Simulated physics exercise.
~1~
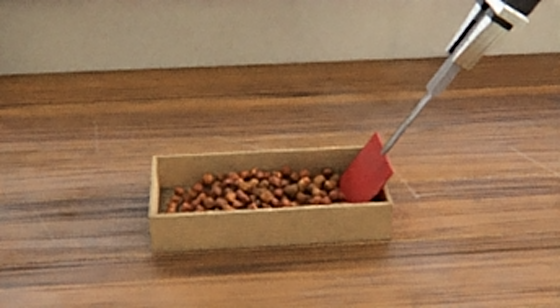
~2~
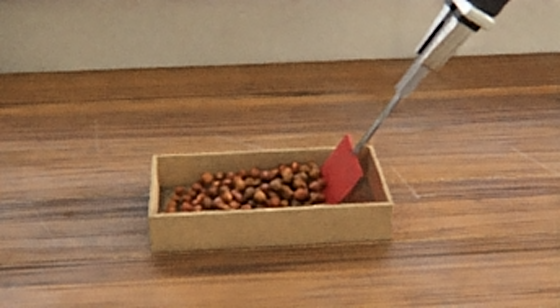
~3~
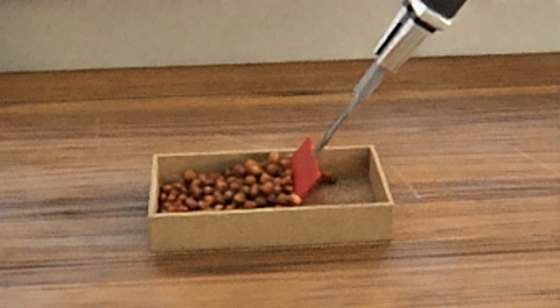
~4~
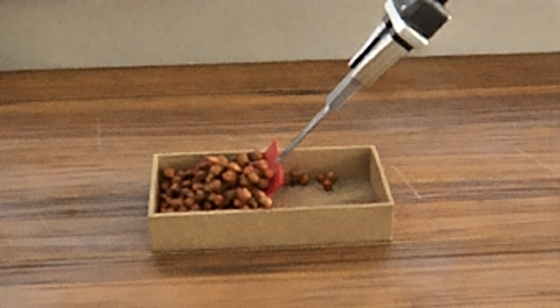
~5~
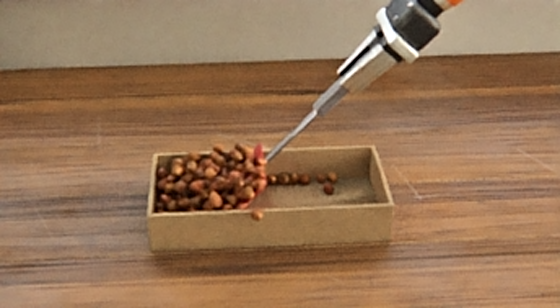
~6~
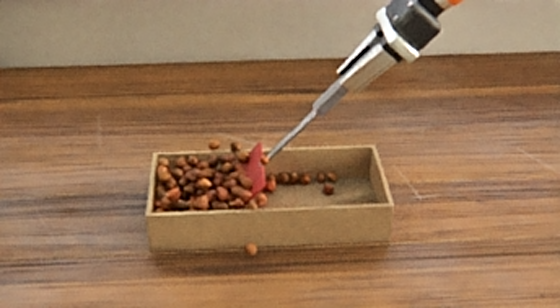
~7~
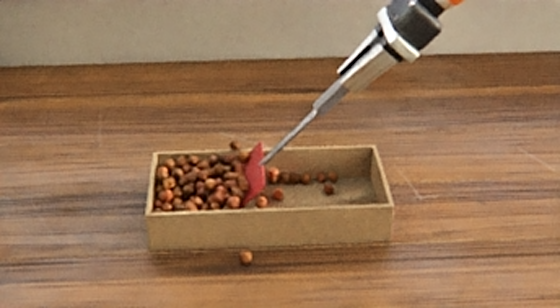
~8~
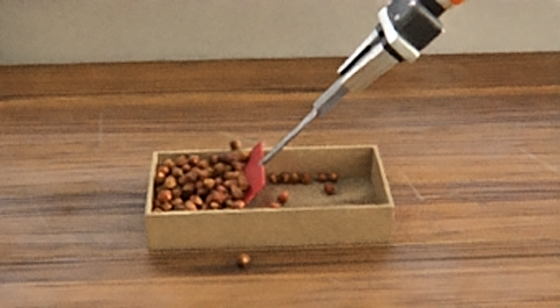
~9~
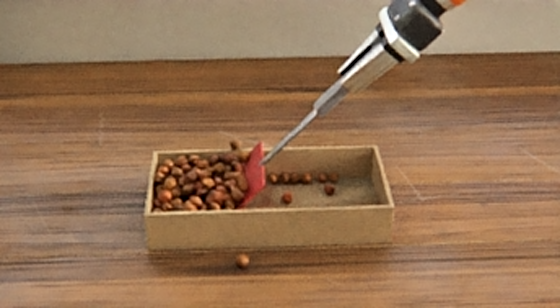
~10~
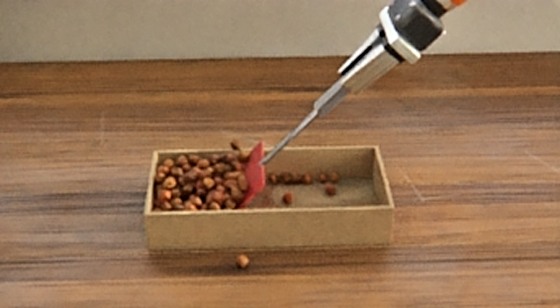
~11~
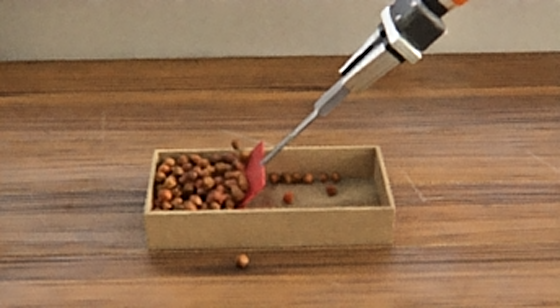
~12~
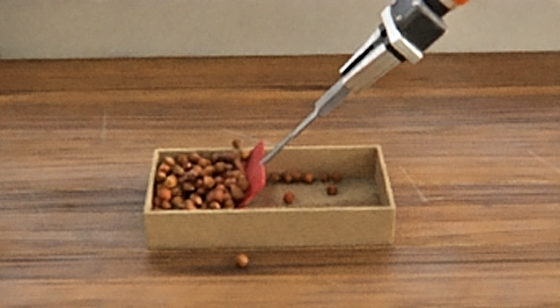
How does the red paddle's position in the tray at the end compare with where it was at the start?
It starts near the right end of the tray and ends farther left, around the middle, against the heaped nuts.
